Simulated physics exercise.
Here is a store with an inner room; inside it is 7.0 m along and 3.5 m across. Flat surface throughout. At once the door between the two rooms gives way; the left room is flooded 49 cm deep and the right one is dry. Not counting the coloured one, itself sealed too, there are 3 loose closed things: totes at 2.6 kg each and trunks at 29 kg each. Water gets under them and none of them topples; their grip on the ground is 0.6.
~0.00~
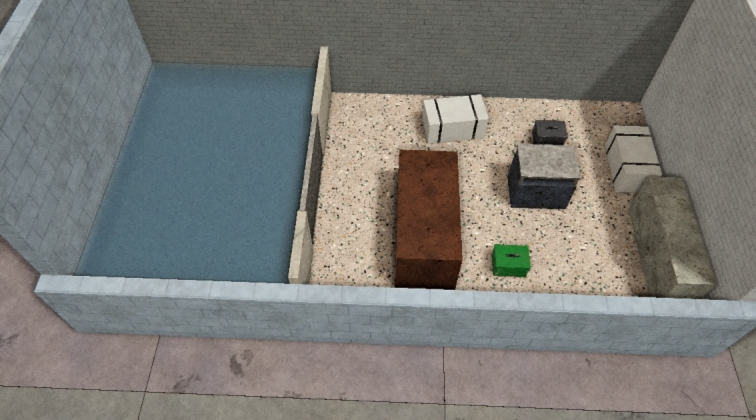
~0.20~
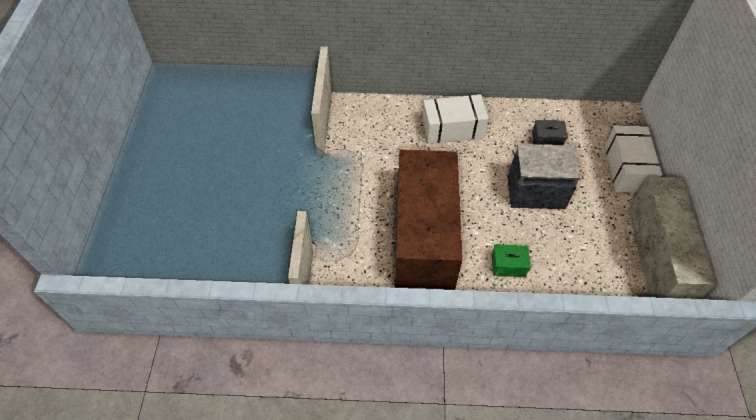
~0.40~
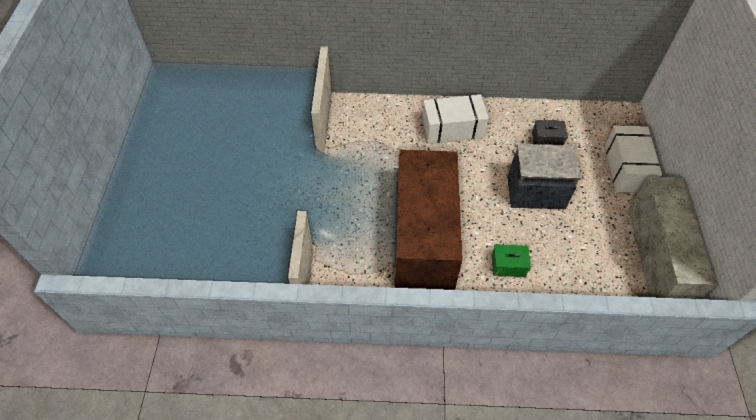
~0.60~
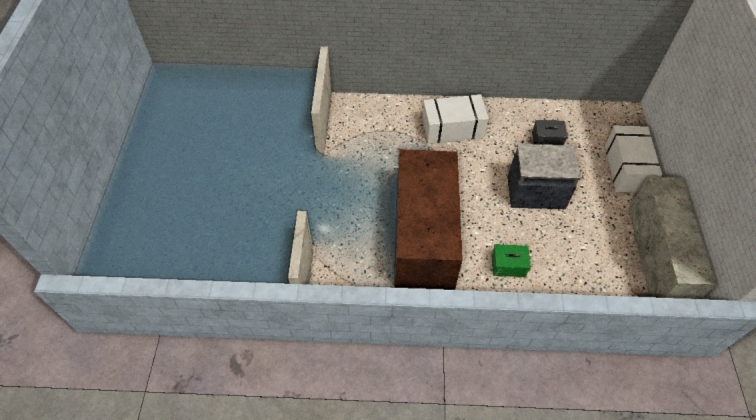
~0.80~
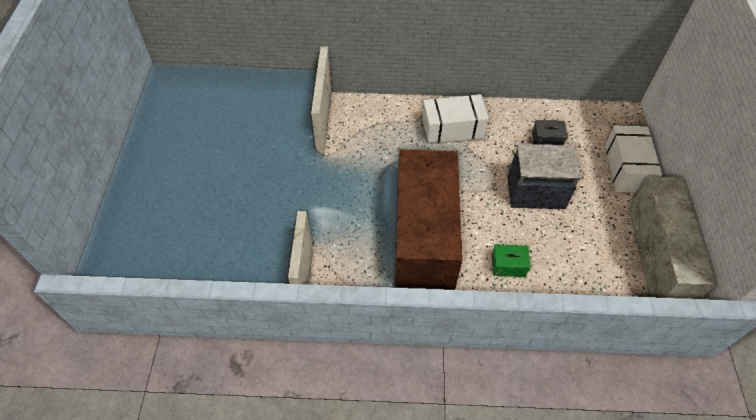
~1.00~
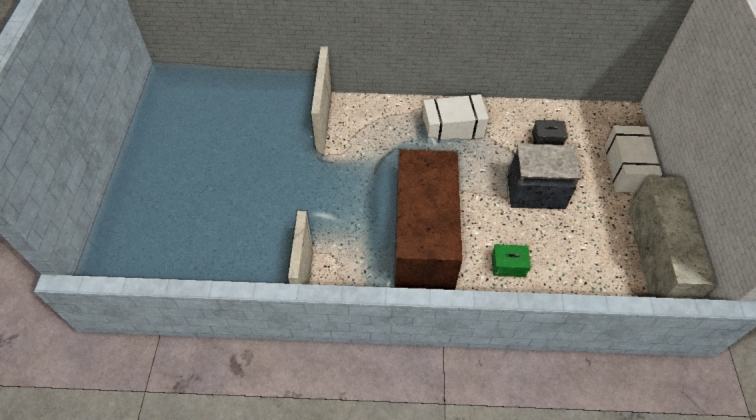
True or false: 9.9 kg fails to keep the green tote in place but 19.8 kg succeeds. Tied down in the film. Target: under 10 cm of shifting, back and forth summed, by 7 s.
False - both fail.
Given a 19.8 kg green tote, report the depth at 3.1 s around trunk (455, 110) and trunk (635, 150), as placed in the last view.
I'd estimate 9 cm for the first and 6 cm for the second.
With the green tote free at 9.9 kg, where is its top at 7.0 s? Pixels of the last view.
Somewhere around (472, 251).
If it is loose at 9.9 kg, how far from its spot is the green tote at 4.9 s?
Shift: Roughly 0 cm.
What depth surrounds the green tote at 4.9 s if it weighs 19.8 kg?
Depth: Approx. 7 cm.
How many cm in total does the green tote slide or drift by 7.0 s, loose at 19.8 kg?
Total path: Around 50 cm.
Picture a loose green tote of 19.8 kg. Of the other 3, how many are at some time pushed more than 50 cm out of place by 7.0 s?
That comes to 3.
After 1.4 s the green tote would be 0 cm from its start with 9.9 kg and 0 cm from its start with 19.8 kg; 0 cm of water round it then.
After 3.1 s the green tote would be 0 cm from its start with 9.9 kg and 0 cm from its start with 19.8 kg; 5 cm of water round it then.
After 4.9 s the green tote would be 0 cm from its start with 9.9 kg and 0 cm from its start with 19.8 kg; 7 cm of water round it then.
After 7.0 s the green tote would be 49 cm from its start with 9.9 kg and 44 cm from its start with 19.8 kg; 19 cm of water round it then.
